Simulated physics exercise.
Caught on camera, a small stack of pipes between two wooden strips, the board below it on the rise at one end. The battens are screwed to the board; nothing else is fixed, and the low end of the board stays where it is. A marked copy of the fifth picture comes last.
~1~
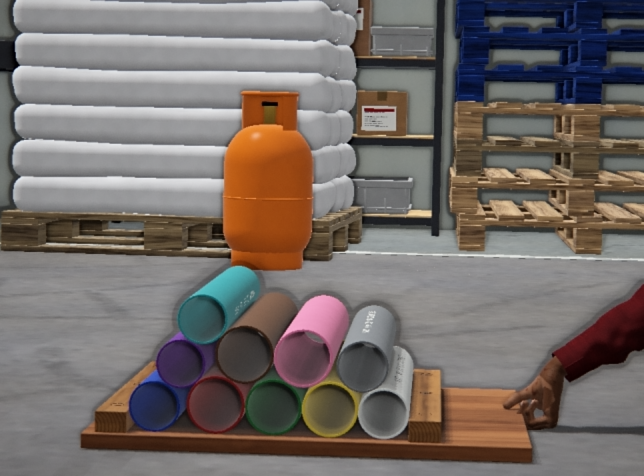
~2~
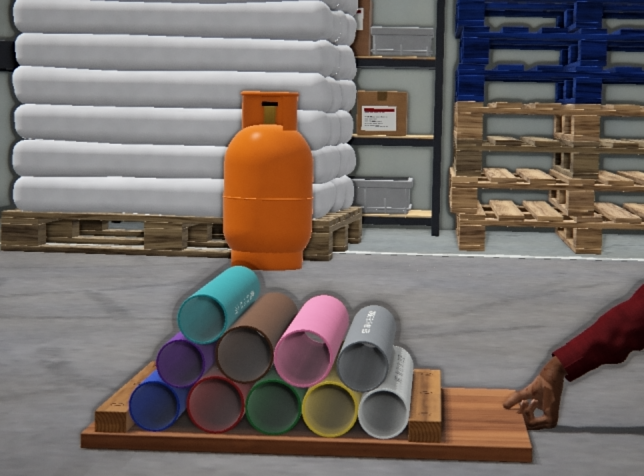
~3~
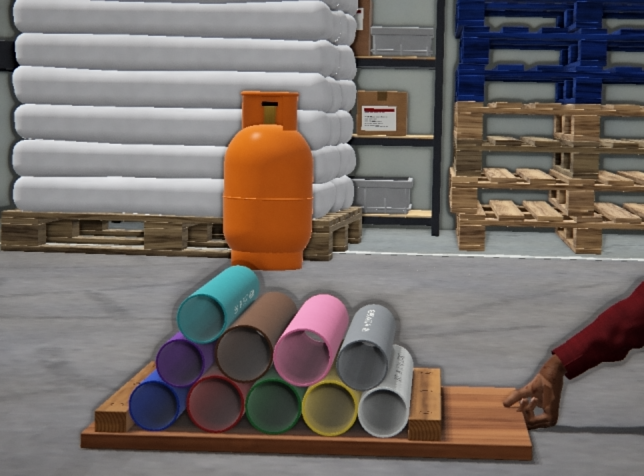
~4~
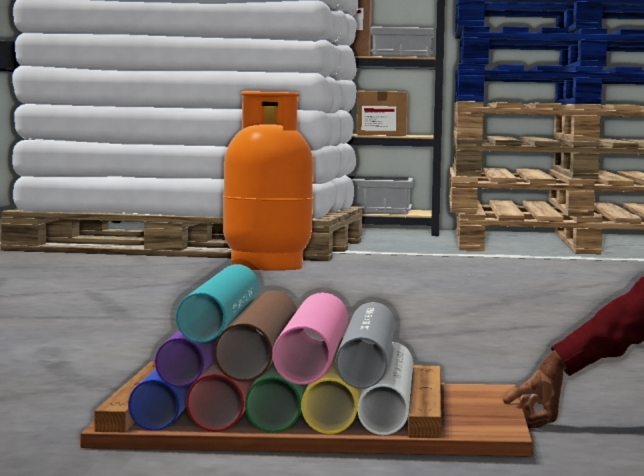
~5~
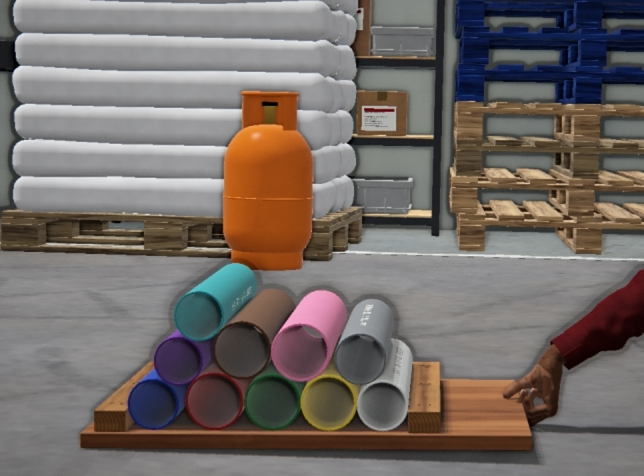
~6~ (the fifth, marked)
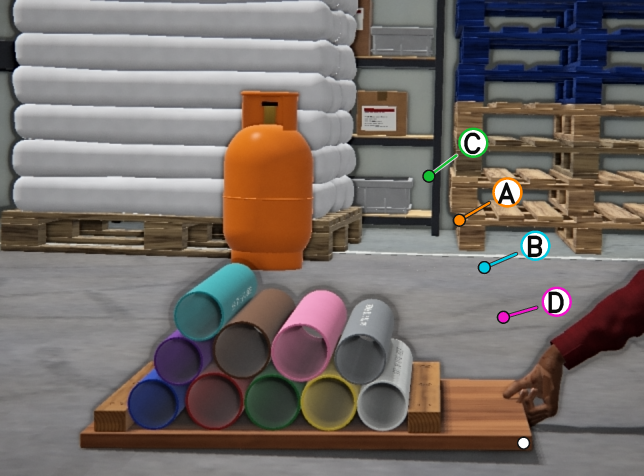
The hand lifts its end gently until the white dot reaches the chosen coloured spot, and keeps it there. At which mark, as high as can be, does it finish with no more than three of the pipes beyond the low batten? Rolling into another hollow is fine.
Stop at B.
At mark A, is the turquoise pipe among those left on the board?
No, with A.
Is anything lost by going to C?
Yes, at C.
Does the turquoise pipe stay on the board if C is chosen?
No.
On the marked copy, A at (459, 221); B at (484, 267); C at (429, 176); D at (503, 317); the white dot at (523, 443).
Taking B. A third of the way, board at 16°.
Two thirds of the way, board at 25°.
When it is over, board at 25°, two over the low batten (purple, turquoise).
As for the rest, A four over the low batten (purple, pink, brown, turquoise); C five over the low batten; D none over the low batten.
